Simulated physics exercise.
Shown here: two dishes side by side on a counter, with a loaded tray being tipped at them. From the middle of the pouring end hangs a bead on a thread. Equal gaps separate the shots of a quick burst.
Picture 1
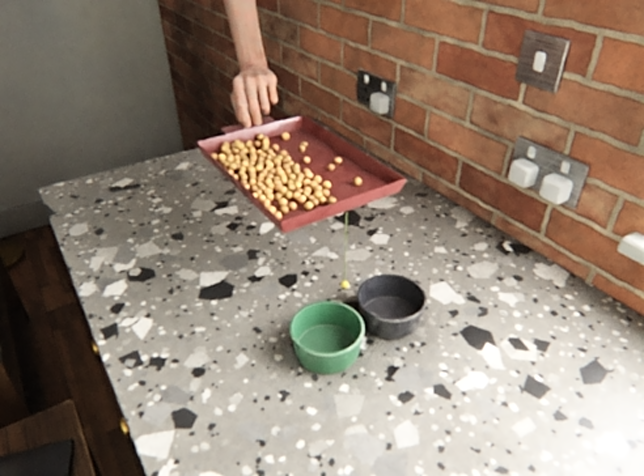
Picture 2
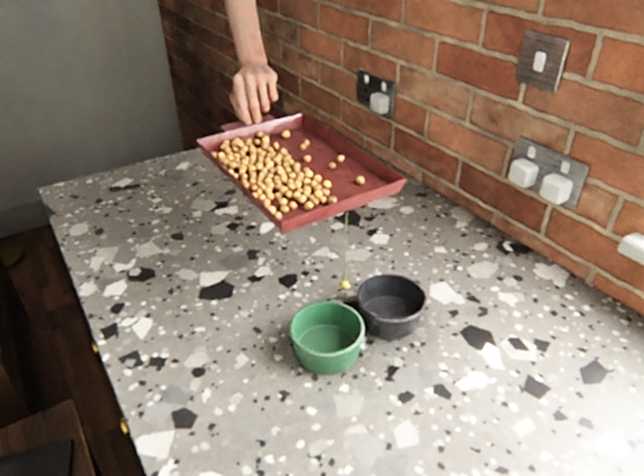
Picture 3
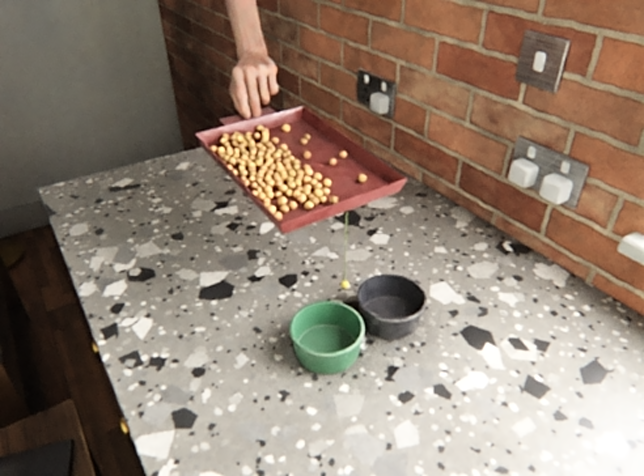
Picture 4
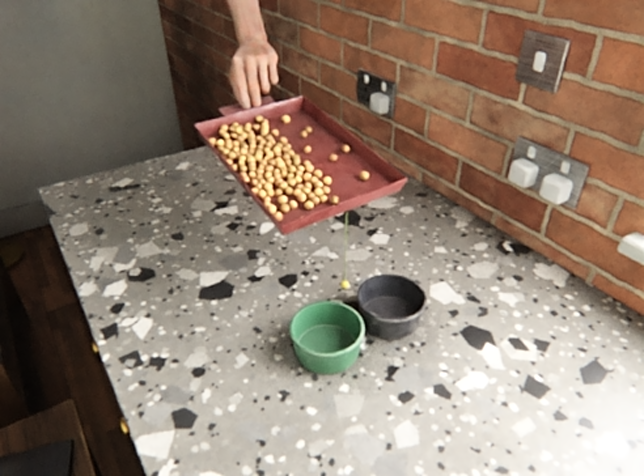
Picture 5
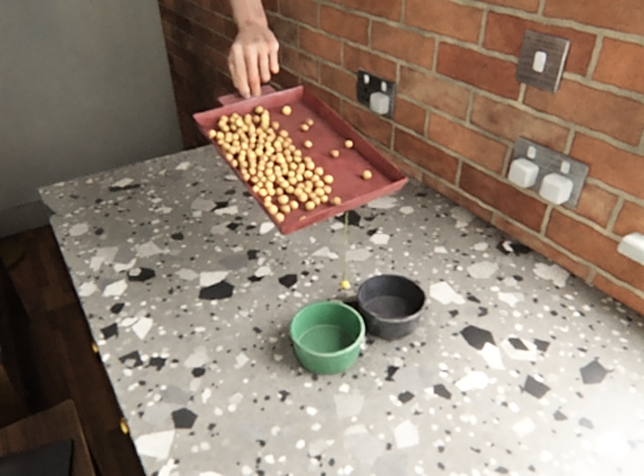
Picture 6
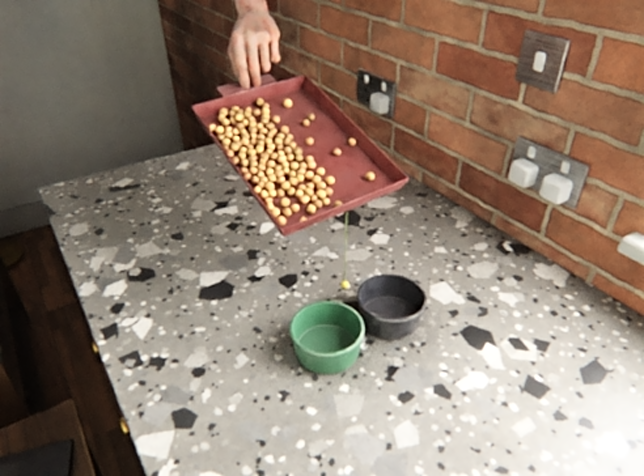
On a speckled counter, a hand gradually tilts a red tray of round beads toward two dishes.
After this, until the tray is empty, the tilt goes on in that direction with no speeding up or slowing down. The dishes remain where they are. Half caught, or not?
Most gets caught.
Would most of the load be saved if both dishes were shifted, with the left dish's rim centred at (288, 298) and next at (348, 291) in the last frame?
For the two tries in order: Not as much as half, not as much as half.
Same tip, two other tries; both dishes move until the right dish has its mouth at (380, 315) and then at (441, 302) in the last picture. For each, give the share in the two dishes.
Trial 1 around 80 percent, trial 2 around 20 percent.
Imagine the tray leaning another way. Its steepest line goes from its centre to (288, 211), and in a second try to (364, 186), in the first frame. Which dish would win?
So, first the left-side one, then the right-side one.
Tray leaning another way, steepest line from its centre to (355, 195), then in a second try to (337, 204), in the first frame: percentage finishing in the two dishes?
Lab note: Try one about 50 %, try two 70 %.
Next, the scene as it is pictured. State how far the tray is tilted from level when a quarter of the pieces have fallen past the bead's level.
Somewhere near 80 degrees, I'd say.
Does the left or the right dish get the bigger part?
The one to the left.
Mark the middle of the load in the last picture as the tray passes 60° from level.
Around (313, 207).
Shortly afterwards, tray tipped steeply; the bulk on the tray; only a few in the left dish; only a few outside both; a little in the air.
Next, tray tipped right over; a little on the tray; near half in the left dish; only a few in the right dish; near a quarter outside both; near a quarter in the air.
Some moments later, tray tipped past a quarter turn; near two thirds in the left dish; a little in the right dish; near a third outside both.
In the end, tray tipped past a quarter turn; near two thirds in the left dish; a little in the right dish; near a third outside both.
